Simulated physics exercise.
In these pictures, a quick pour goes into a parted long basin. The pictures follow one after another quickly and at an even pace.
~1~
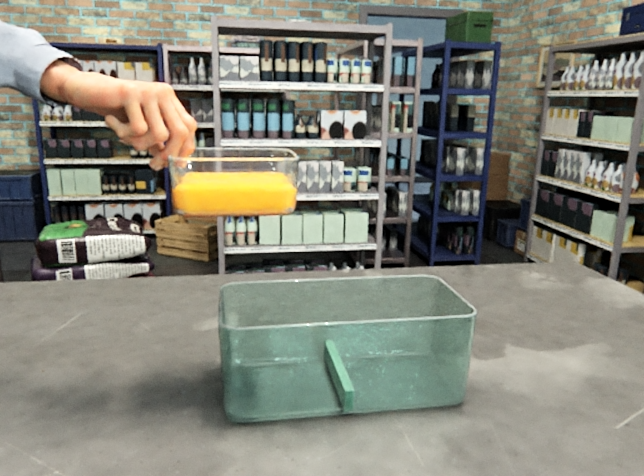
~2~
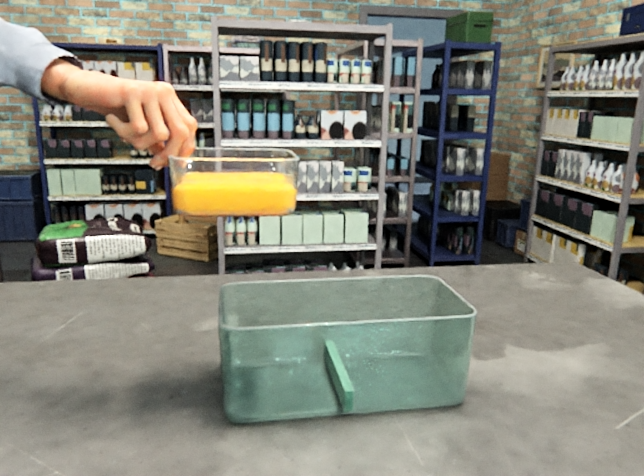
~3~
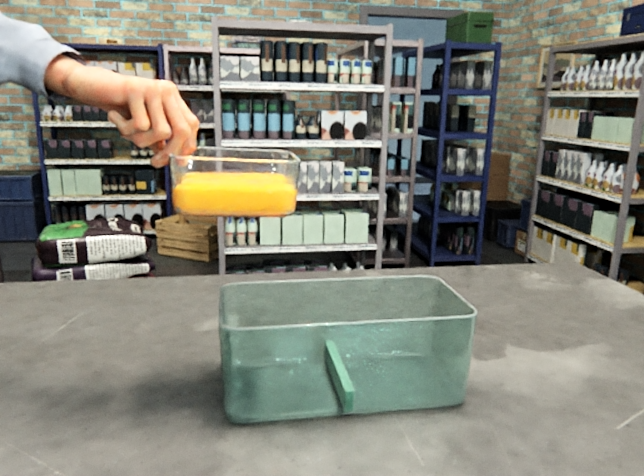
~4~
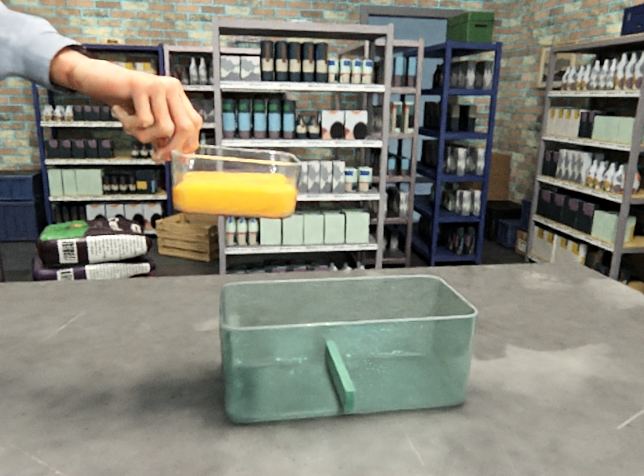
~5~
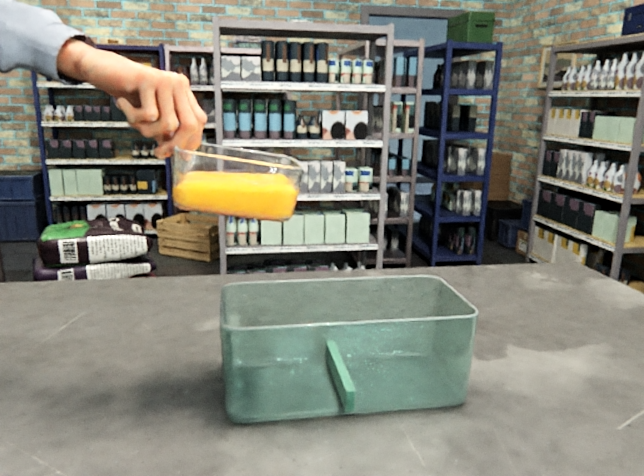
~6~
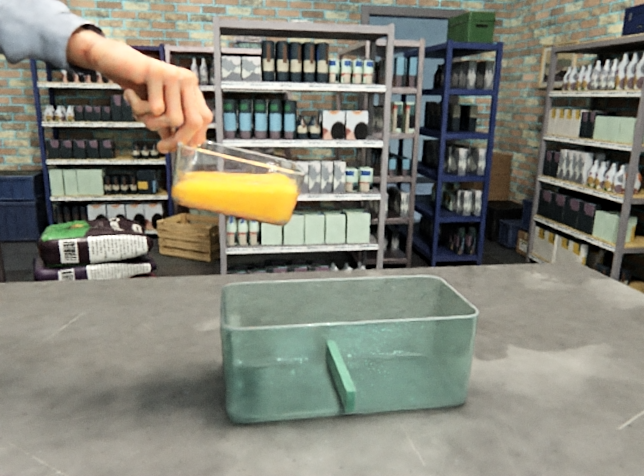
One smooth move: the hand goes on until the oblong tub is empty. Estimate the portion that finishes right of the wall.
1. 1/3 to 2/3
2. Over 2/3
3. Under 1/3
(1) 1/3 to 2/3.
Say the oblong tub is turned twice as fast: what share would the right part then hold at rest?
It comes to 35 per cent or so.
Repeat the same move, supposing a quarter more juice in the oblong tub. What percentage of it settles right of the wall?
Roughly 55 in a hundred.
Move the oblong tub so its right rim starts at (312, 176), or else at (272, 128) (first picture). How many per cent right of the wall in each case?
Roughly 60 % and 15 %.
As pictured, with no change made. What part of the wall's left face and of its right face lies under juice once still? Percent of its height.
Left: About 40; right: About 30.
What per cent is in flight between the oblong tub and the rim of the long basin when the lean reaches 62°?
It's close to 30 %.
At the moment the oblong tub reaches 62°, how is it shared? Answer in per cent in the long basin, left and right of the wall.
Left part close to 10 in a hundred, right part close to 5.
A moment on, the oblong tub is tipped part way and 56 per cent is still to pour, 8 is left of the wall and 4 right of it.
Next, the oblong tub is tipped on its side and 12 per cent is still to pour, 39 is left of the wall and 40 right of it.
Then the oblong tub is tipped right over and 0 per cent is still to pour, 55 is left of the wall and 43 right of it.
Later the oblong tub is tipped right over and 0 per cent is still to pour, 56 is left of the wall and 43 right of it.
At rest 56 per cent lies left of the wall, 43 right of it and 0 outside.
